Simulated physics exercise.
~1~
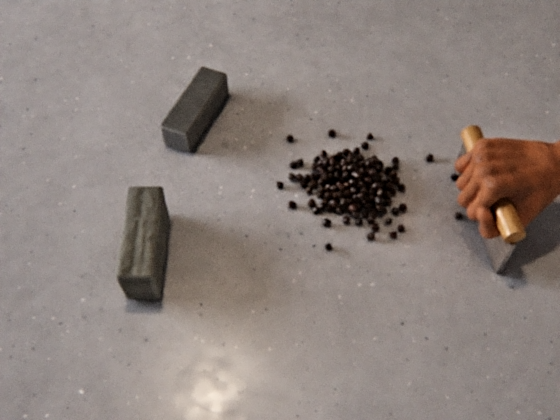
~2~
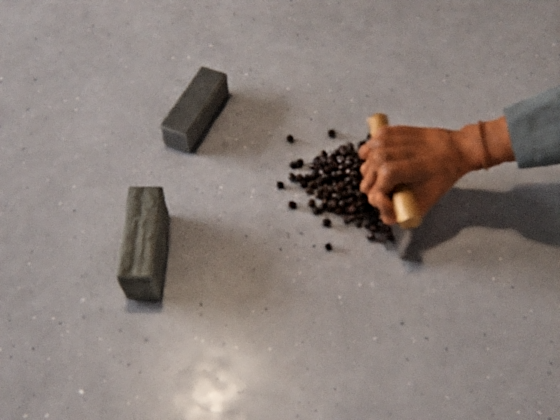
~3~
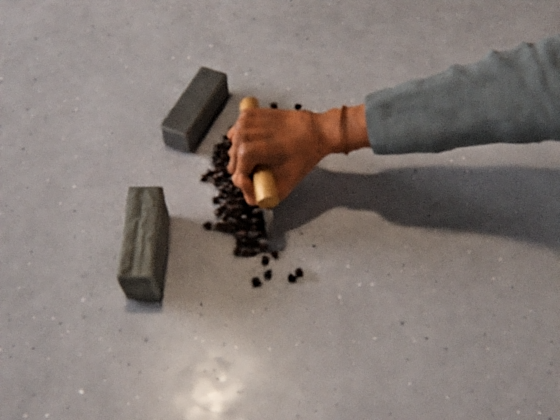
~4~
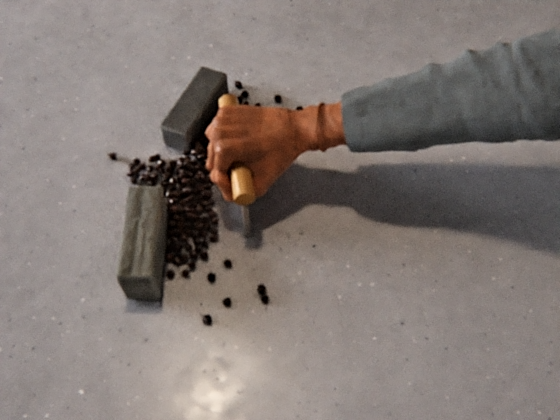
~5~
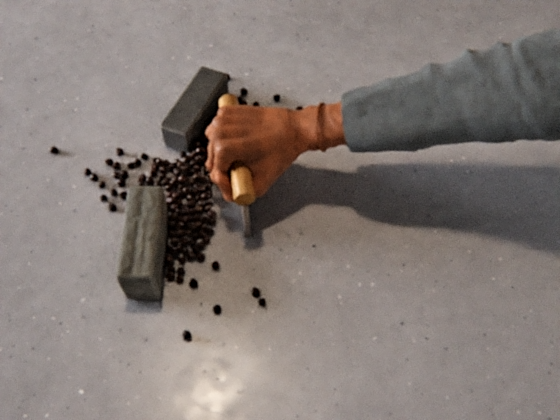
Hand with a wooden-handled scraper pushing dark beans left against two grey blocks, some spilling through the gap, most held up.
